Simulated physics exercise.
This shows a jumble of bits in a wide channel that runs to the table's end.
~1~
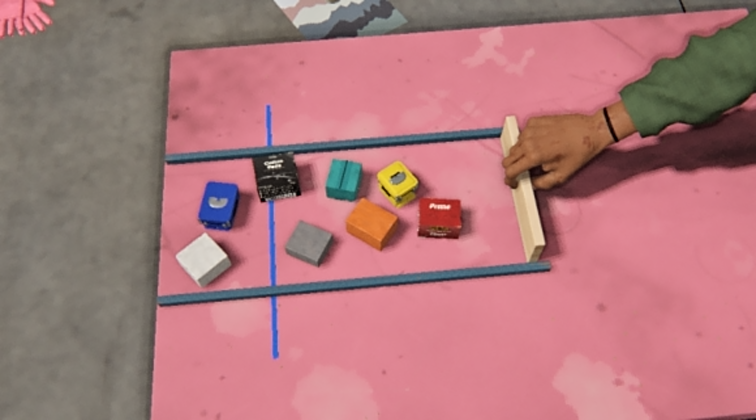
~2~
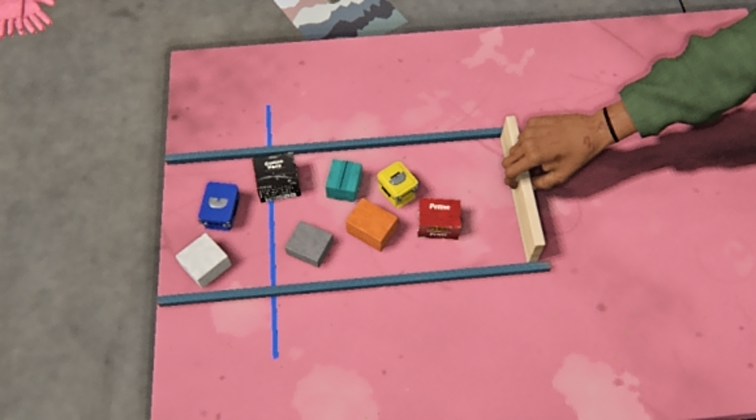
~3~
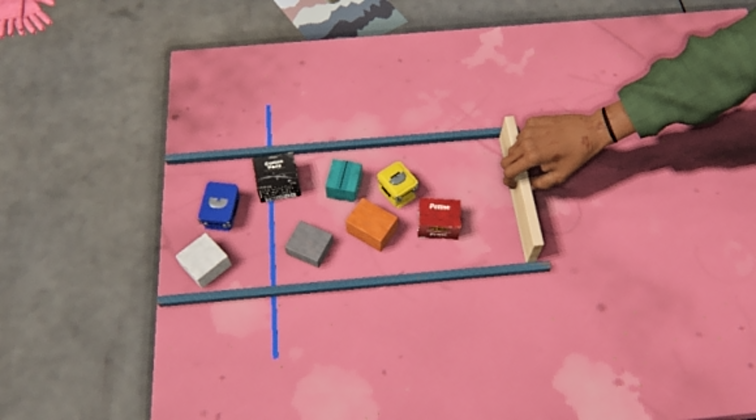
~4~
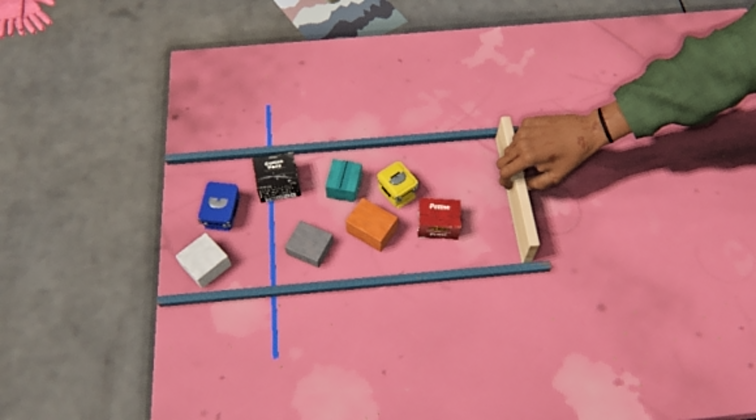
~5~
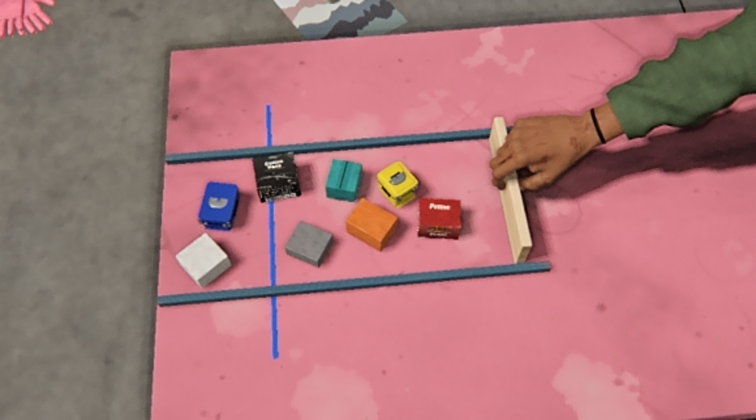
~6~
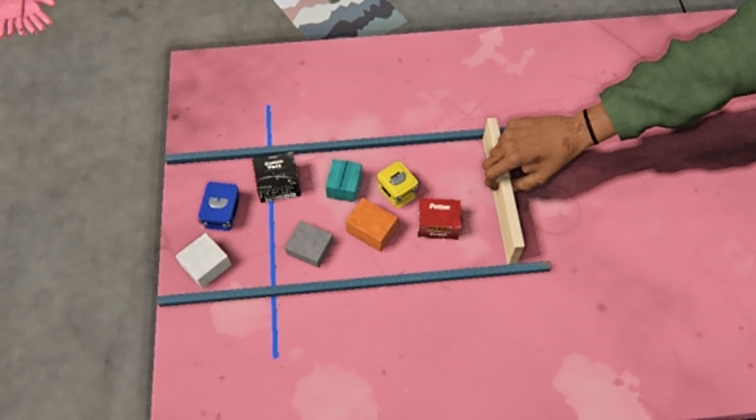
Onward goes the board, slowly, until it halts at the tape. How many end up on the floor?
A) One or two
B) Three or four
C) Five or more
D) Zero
Zero (D).
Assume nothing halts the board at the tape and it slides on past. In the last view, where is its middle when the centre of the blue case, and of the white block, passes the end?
Near (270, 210) in the first case, near (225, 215) in the other.
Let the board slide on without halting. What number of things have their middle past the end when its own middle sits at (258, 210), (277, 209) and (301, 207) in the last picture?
Respectively, 1, 0 and 0.
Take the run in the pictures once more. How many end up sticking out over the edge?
The number is 1.
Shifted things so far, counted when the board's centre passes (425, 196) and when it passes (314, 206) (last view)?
2 at one spot and 7 at the other.
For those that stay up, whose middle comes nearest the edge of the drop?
That's the blue case.
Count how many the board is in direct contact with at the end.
The count in contact is 3.
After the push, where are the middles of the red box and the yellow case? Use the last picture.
For the red box it's (246, 232), and for the yellow case it's (256, 193).
A little later, none off yet; white block at rest near (204, 261); blue case at rest near (220, 207); black box at rest near (277, 177).
When it is over, the number that fall off is zero.
